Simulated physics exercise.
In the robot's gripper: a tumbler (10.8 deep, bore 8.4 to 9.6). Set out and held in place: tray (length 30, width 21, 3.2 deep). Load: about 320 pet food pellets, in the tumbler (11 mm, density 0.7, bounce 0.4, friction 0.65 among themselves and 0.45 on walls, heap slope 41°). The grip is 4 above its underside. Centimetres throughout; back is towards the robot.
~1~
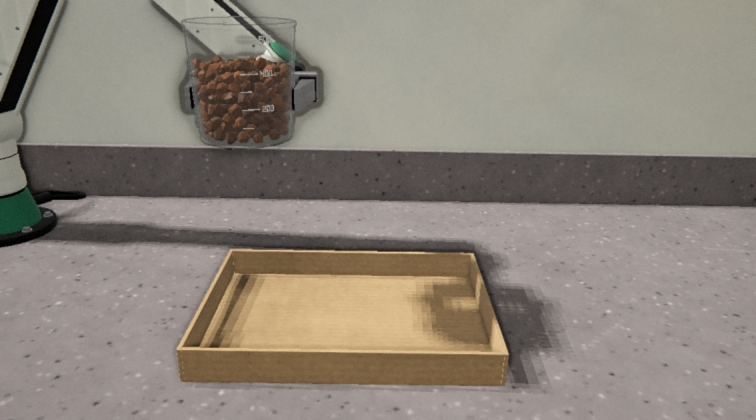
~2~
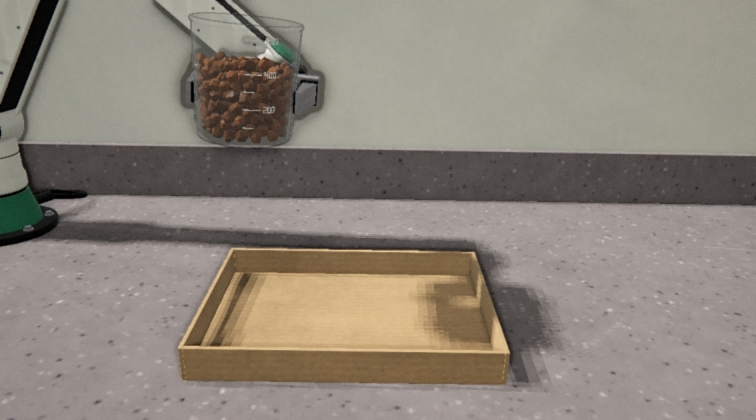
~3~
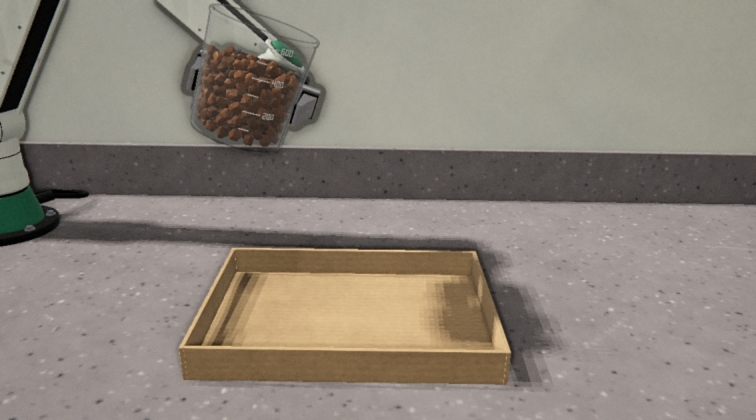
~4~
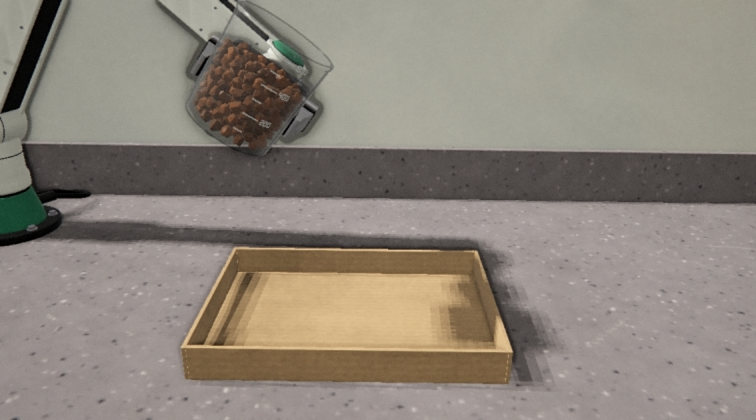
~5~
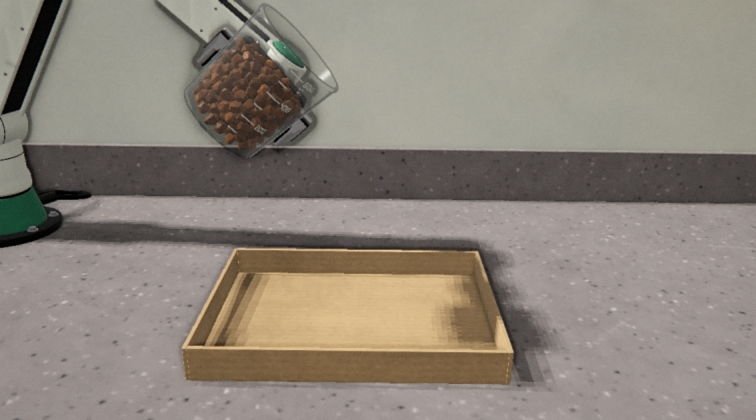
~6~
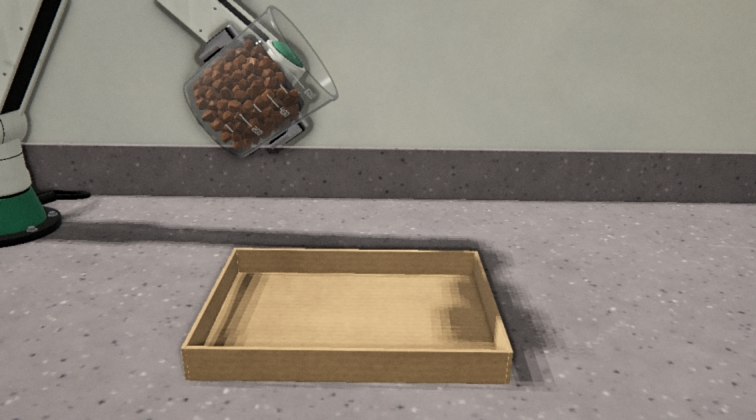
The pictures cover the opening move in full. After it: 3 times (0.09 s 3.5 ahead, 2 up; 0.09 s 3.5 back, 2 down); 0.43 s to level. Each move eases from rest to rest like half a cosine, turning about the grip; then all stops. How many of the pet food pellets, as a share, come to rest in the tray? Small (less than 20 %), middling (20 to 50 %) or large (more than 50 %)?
In the tray the share is middling, 20 to 50 %.
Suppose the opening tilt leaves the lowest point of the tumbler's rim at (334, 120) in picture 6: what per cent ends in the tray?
Some 70 per cent.
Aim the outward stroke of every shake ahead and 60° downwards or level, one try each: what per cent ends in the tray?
Some 0 and 15 per cent.
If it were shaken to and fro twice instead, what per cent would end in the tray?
It would be near 30 per cent.
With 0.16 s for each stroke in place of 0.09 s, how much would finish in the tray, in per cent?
Then about 0 per cent.
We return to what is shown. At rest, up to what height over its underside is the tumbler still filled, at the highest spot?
Some 8.0 cm.
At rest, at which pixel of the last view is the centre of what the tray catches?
Near (427, 313).
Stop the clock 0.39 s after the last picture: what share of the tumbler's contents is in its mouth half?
About 45 per cent.
Then, 0.39 s after the last picture, tilted 54° forward, highest piece 28 above the table; 224 in the tumbler, 51 in the tray, 41 in flight or on a rim.
Then, 0.78 s after the last picture, tilted 23° forward, highest piece 30 above the table; 188 in the tumbler, 113 in the tray, 10 on the table or floor, 5 in flight or on a rim.
Then, 1.17 s after the last picture, level, highest piece 29 above the table; 188 in the tumbler, 115 in the tray, 13 on the table or floor.
Then, 2.22 s after the last picture, level, highest piece 29 above the table; 188 in the tumbler, 115 in the tray, 13 on the table or floor.
Final count, 188 in the tumbler, 115 in the tray, 13 on the table or floor. That is 36 % in the tray.
